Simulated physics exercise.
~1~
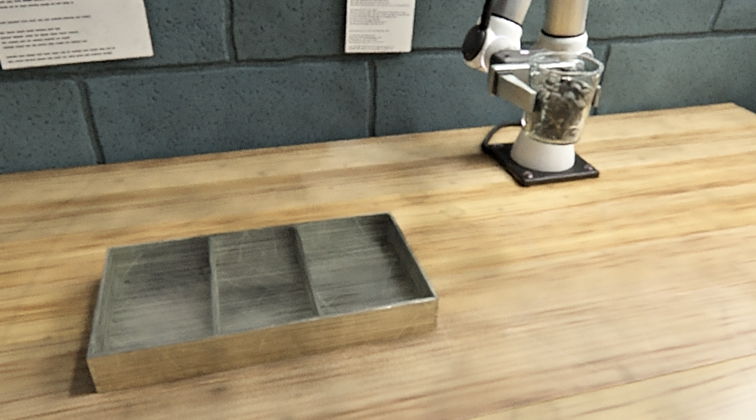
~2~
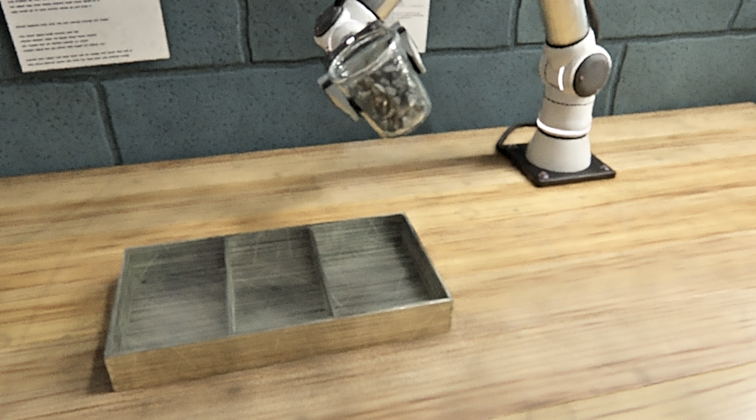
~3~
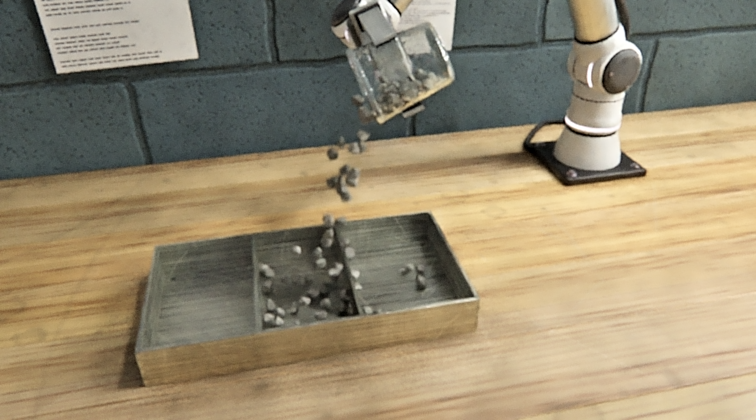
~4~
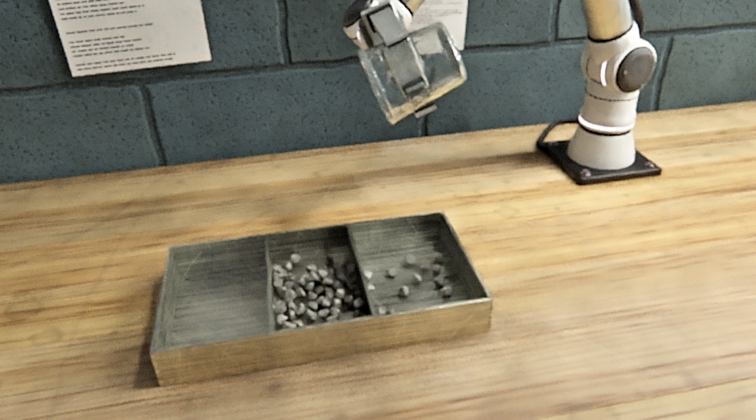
Robot arm tipping a clear cup of grey pebbles over a divided tray, most landing in the middle section, some at right.
